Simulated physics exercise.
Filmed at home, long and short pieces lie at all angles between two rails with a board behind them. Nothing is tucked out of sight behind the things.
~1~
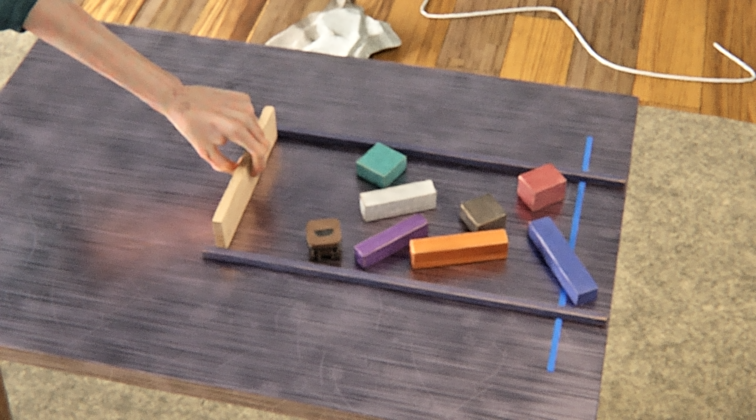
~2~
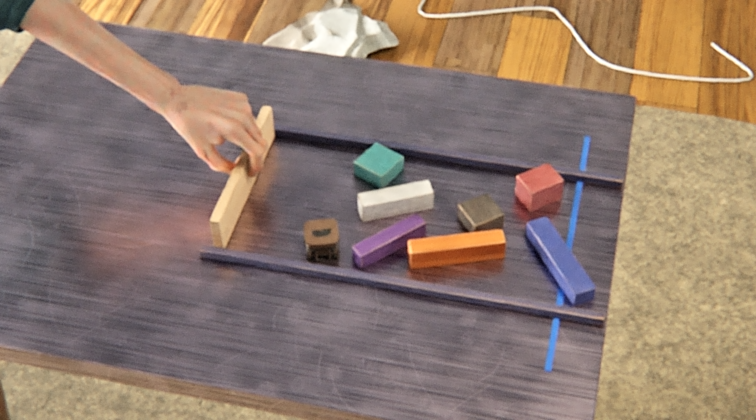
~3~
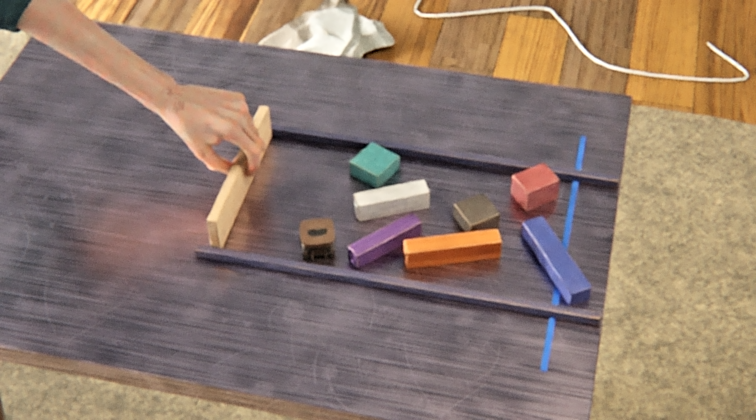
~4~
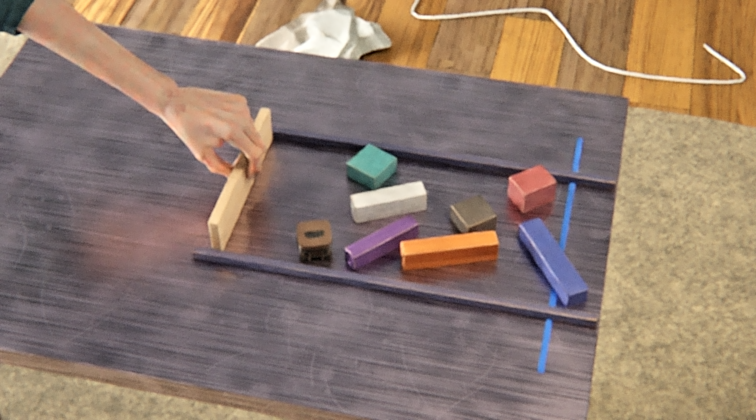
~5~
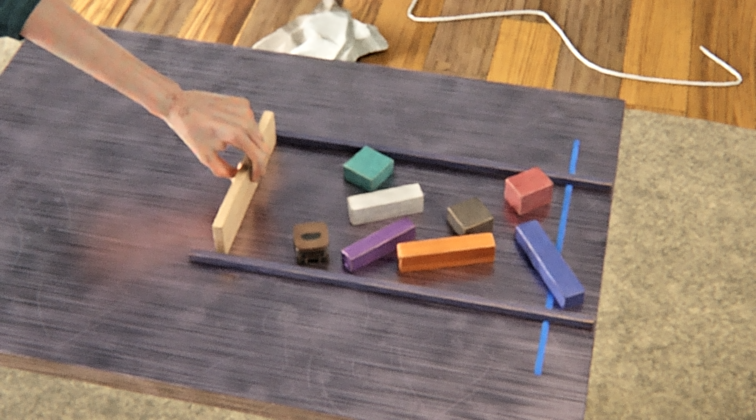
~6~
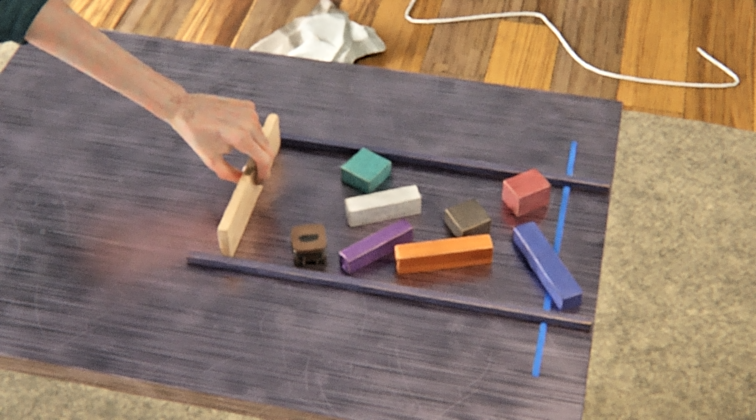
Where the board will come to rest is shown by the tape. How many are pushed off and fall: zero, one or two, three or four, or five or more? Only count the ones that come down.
The push clears off a handful of three or four.
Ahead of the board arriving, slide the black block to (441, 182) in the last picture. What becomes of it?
So it drops, then.
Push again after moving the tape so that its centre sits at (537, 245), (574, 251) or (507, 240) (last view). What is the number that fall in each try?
2, 5, 1.
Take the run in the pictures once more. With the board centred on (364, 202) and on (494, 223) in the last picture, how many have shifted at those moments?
Counts: 5, 8.
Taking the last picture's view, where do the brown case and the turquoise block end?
First (566, 293), then (583, 200).
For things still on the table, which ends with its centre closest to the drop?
Closest at the end: The purple bar.
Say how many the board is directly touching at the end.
3 of them.
Early on, none off yet; blue bar at rest near (547, 265); red block at rest near (527, 192); black block at rest near (468, 221).
A while later, none off yet; blue bar travelled a little near (579, 260); red block travelled a little near (538, 191); black block travelled about its own width near (520, 228).
Finally, the number that fall off is three or four; lost, orange stick, black block, red block and blue bar.
